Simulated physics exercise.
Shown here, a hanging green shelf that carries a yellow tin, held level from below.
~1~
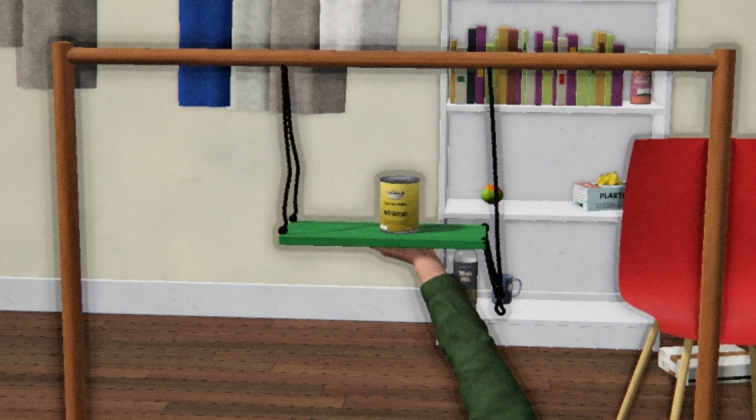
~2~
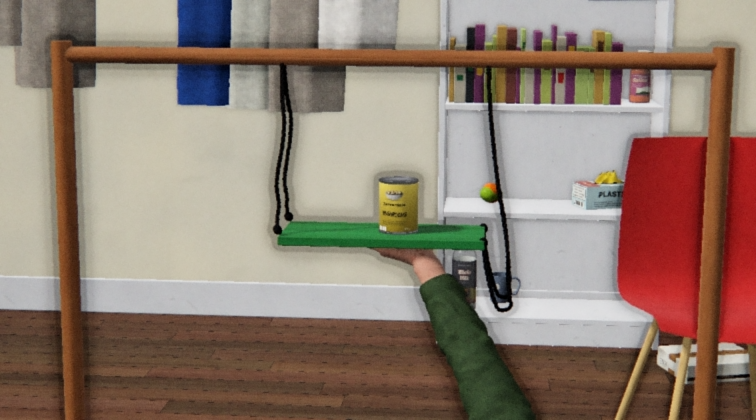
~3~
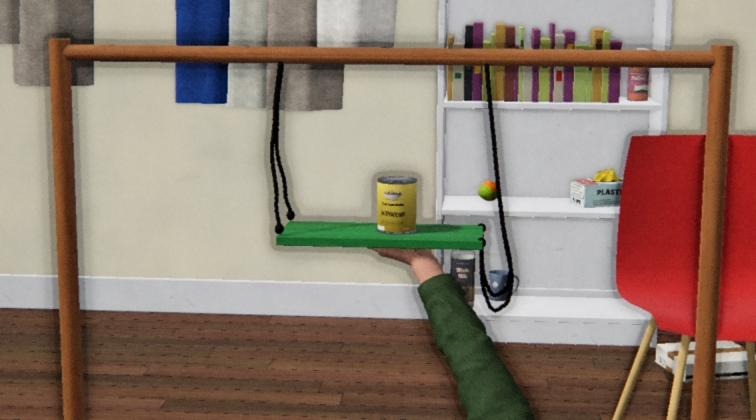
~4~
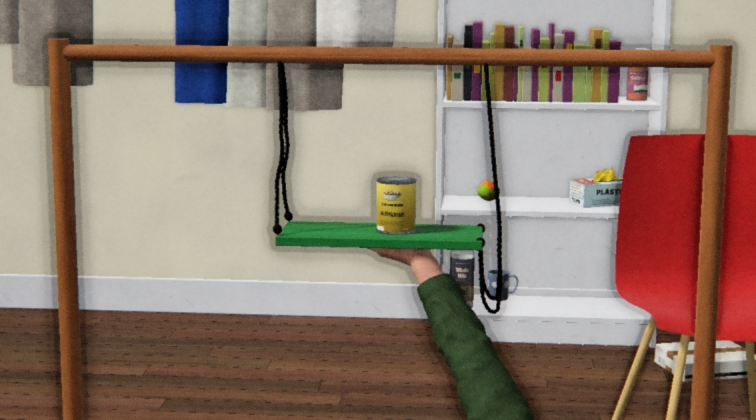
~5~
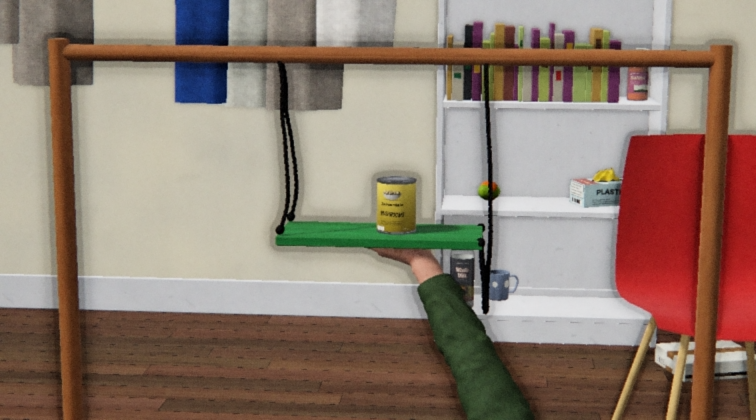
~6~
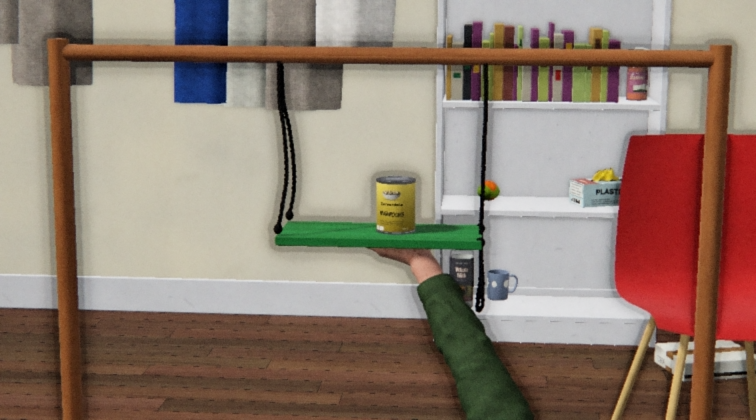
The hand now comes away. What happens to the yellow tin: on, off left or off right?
As it turns out, the yellow tin goes off on the right.
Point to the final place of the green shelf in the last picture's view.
Around (300, 293).
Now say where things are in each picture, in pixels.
Yellow tin (400, 205); green shelf (381, 243), in the first picture.
Yellow tin (399, 205), in the second picture.
Yellow tin (397, 205), in the third picture.
Yellow tin (396, 205); green shelf (378, 244), in the fourth picture.
Yellow tin (397, 205), in the fifth picture.
Yellow tin (396, 205); green shelf (378, 244); left cords almost straight; right cords slack, hanging in a loop, in the sixth picture.
Then, 0.78 s on from there, board tipped 44° down to the right; tin on the floor.
Then, 1.40 s on from there, board tipped 53° down to the right; tin on the floor.
In the end, board tipped 46° down to the right; tin on the floor. The yellow tin tumbles from the right end.
